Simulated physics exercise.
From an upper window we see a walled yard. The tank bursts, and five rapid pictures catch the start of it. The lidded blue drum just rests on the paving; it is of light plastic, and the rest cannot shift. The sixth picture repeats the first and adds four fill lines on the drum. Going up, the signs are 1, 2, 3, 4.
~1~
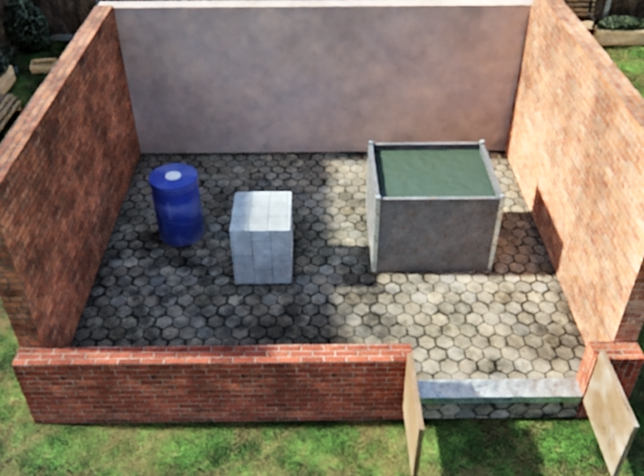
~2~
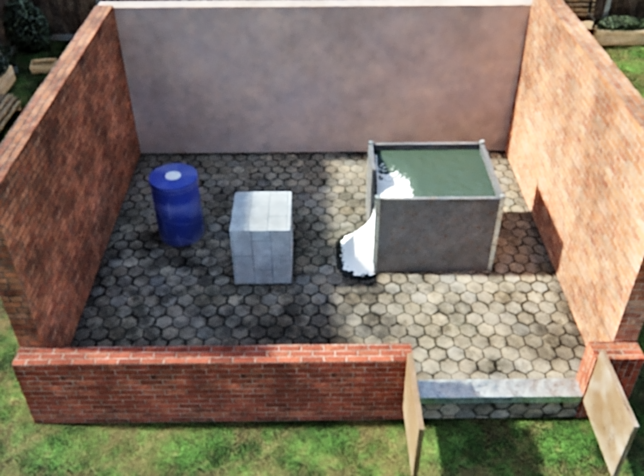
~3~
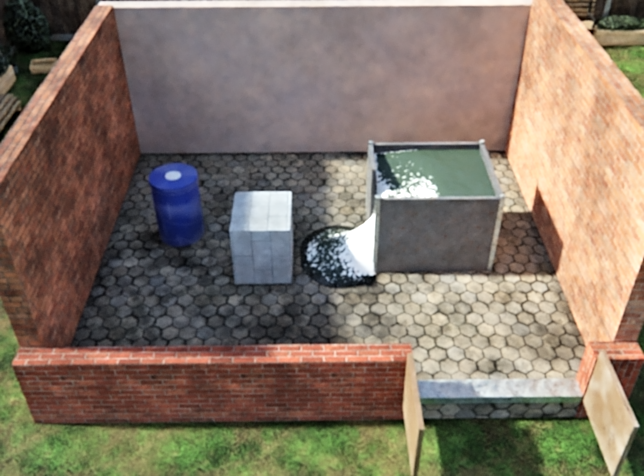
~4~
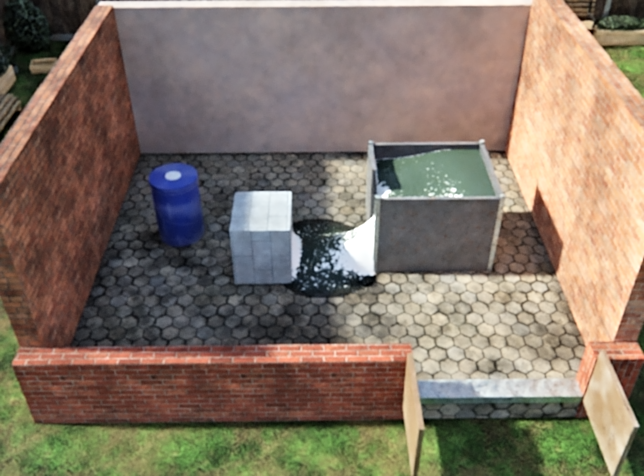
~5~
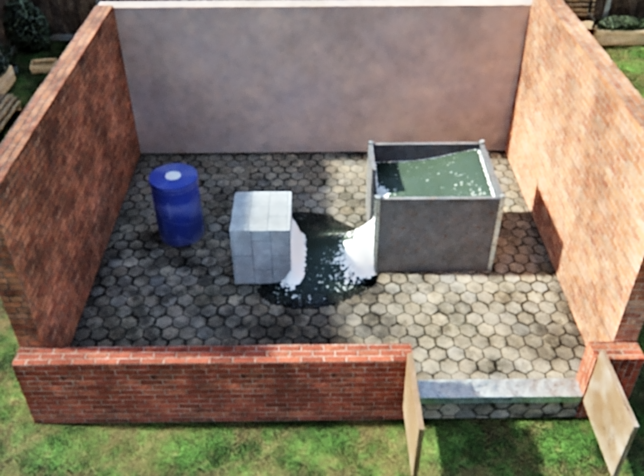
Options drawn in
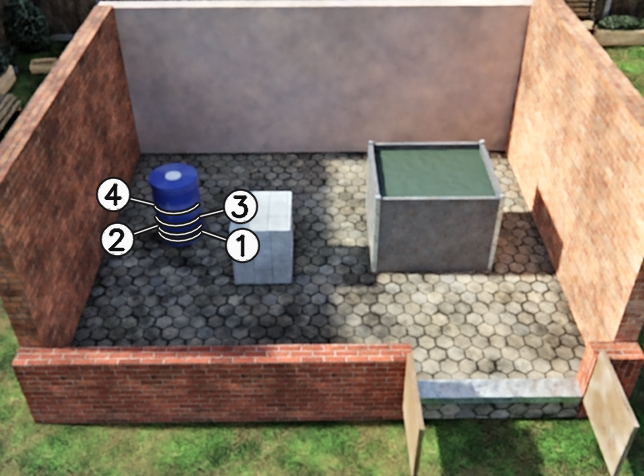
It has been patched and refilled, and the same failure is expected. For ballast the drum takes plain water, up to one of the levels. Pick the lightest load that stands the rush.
2.
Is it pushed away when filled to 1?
Yes, it does.
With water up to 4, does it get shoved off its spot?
No, that is safe.
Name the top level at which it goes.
1.
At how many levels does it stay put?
Three of the four.
In white, 1 at (178, 240); 2 at (177, 234); 3 at (175, 225); 4 at (173, 213); from the bottom up 1, 2, 3, 4.
Choosing 1, it is pushed about its own width away.
Choosing 2, it does not move.
Choosing 3, it does not move.
Choosing 4, it does not move.
